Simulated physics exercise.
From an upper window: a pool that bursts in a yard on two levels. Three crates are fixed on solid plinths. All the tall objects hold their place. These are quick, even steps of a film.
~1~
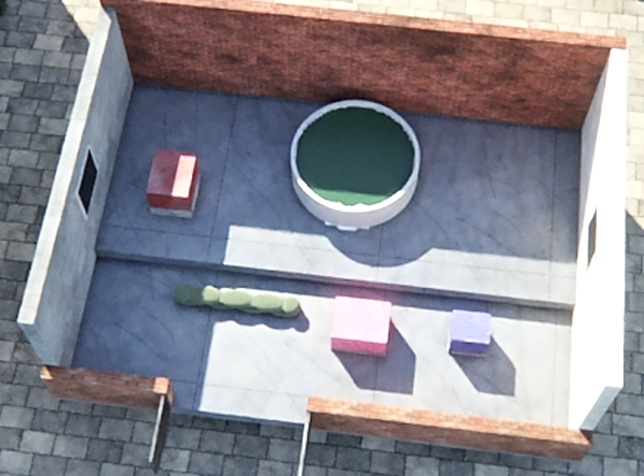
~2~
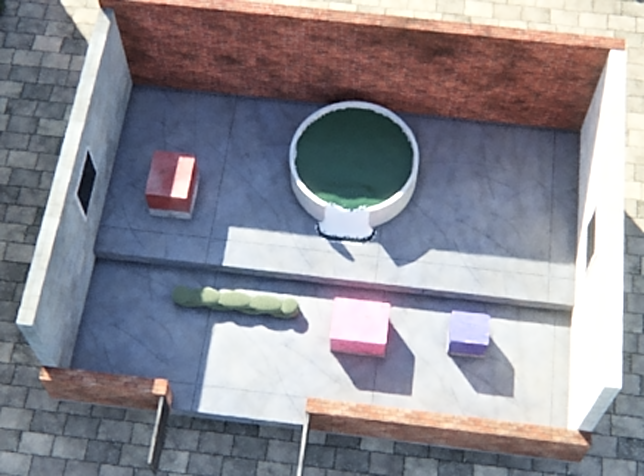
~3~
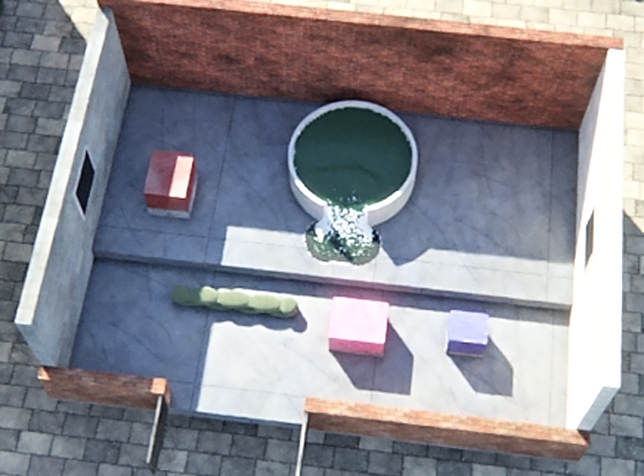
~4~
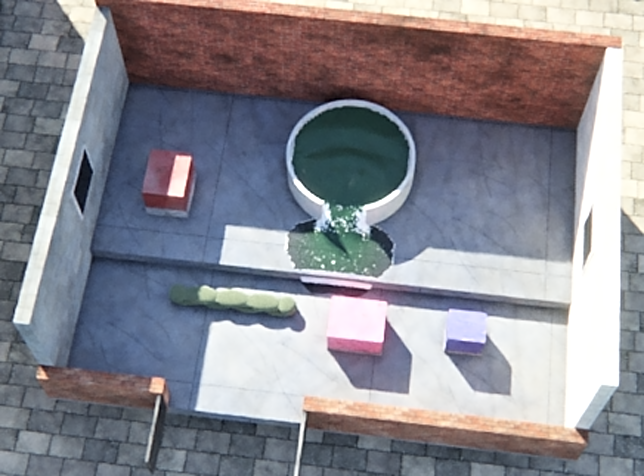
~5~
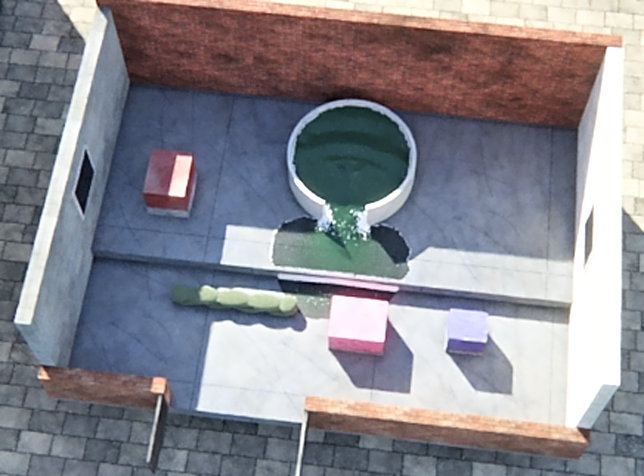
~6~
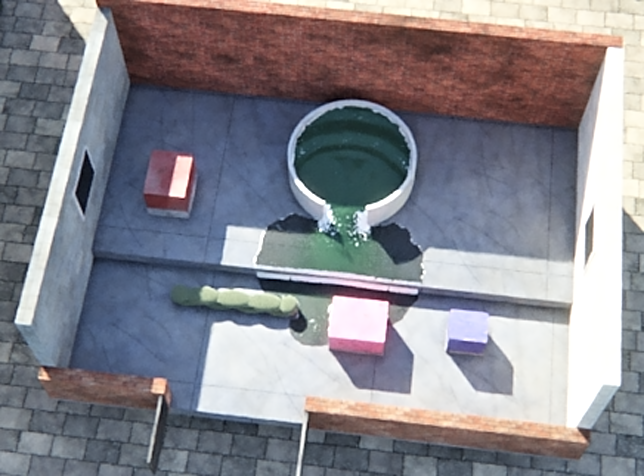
A walled yard on two levels, with brick and pale walls and grey cobbles around it, is seen from high above. A round white tank of dark green water stands on the upper level, a red block to its left, with a green hedge, a pink block and a purple block below. Water bursts from the tank's front, spreads over the paving and runs down the step around the pink block.
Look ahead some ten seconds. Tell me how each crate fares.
In the end: The blue crate is wetted; the pink crate is wetted; the red crate escapes dry.
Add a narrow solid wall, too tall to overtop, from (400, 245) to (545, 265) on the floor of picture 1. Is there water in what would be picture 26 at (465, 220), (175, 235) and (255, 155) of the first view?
One after the other: Not flooded, clear, free of water.
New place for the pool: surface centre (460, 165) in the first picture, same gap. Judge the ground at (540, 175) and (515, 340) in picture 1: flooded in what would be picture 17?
One after the other: Not flooded, flooded.
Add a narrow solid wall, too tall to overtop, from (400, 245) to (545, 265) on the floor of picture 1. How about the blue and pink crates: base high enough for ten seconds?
My reading: The blue one gets wet, the pink one gets wet.
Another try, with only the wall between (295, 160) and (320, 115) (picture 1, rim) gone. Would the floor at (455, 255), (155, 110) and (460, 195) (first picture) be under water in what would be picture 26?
In turn: Free of water, under water, not flooded.
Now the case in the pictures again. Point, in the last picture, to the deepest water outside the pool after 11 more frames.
Near (342, 304).
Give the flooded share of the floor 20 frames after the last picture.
Some 35 per cent.
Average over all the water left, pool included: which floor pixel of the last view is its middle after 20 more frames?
Near (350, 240).
A moment on, water covers 15 % of the floor; the blue crate water round its plinth, the pink crate water round its plinth, the red crate not reached.
Next, water covers 25 % of the floor; the blue crate water round its plinth, the pink crate water round its plinth, the red crate not reached.
Then, water covers 35 % of the floor; the blue crate water round its plinth, the pink crate water round its plinth, the red crate not reached.
Later, water covers 40 % of the floor; the blue crate water round its plinth, the pink crate water round its plinth, the red crate not reached.
In the end, water covers 45 % of the floor; the blue crate was topped, the pink crate was topped, the red crate stayed above the water.
